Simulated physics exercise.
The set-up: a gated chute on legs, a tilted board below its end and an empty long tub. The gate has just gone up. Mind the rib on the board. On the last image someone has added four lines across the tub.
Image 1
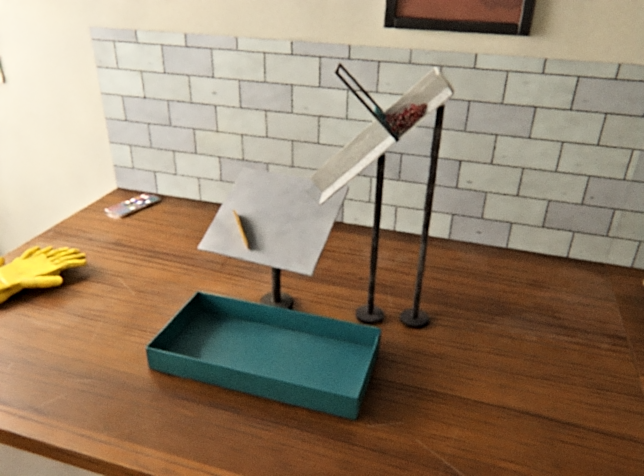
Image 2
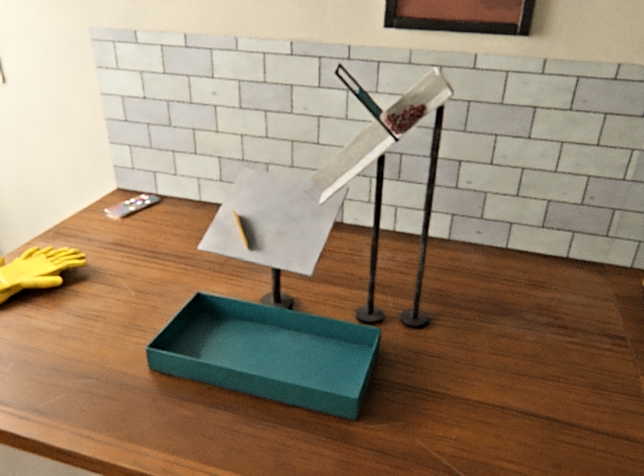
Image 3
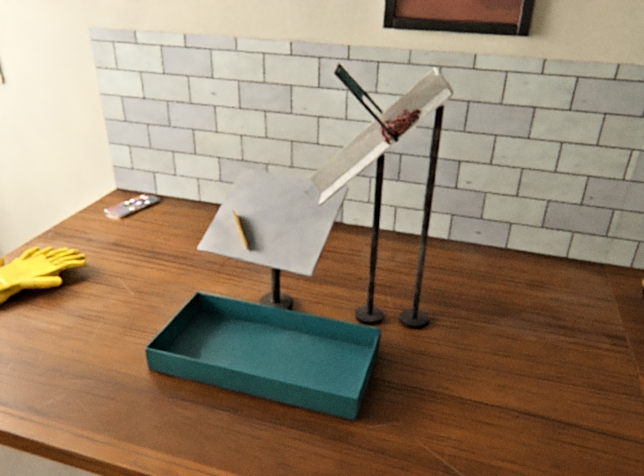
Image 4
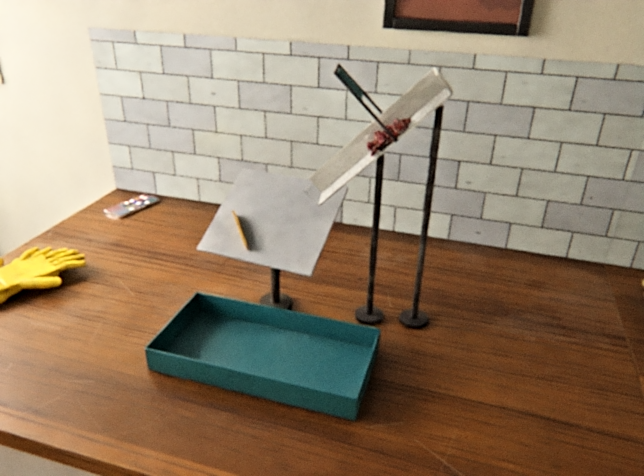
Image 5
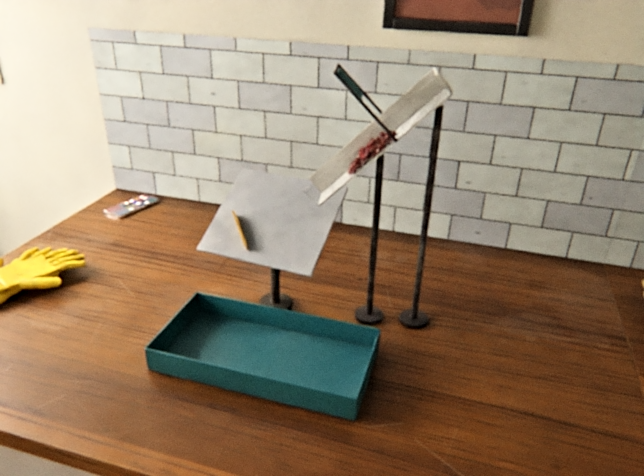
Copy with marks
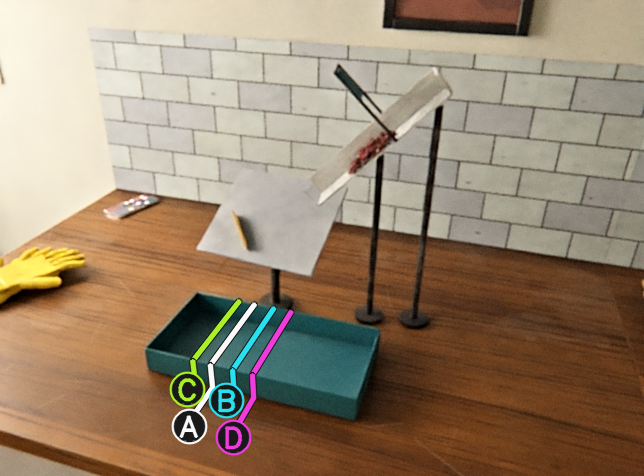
The clip shows a raised chute above a tilted board and an empty green tub on a wooden table; a small gate lifts, and a clump of dark red beans slides down the chute toward the lower left.
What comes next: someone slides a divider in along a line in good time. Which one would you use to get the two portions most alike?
It is A.
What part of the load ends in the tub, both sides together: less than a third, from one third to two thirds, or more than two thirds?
More than two thirds.
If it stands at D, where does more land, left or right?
Left.
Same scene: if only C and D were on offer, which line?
Line C.
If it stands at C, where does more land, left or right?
The right side.
On the marked copy, line A crosses the front rim at (210, 364); line B crosses the front rim at (232, 369); line C crosses the front rim at (193, 360); line D crosses the front rim at (252, 374).
With A, of what is caught, about half on the left of the divider, about half on the right.
With B, of what is caught, nearly all on the left of the divider, a small part on the right.
With C, of what is caught, about a quarter on the left of the divider, most on the right.
With D, of what is caught, all on the left of the divider, none on the right.
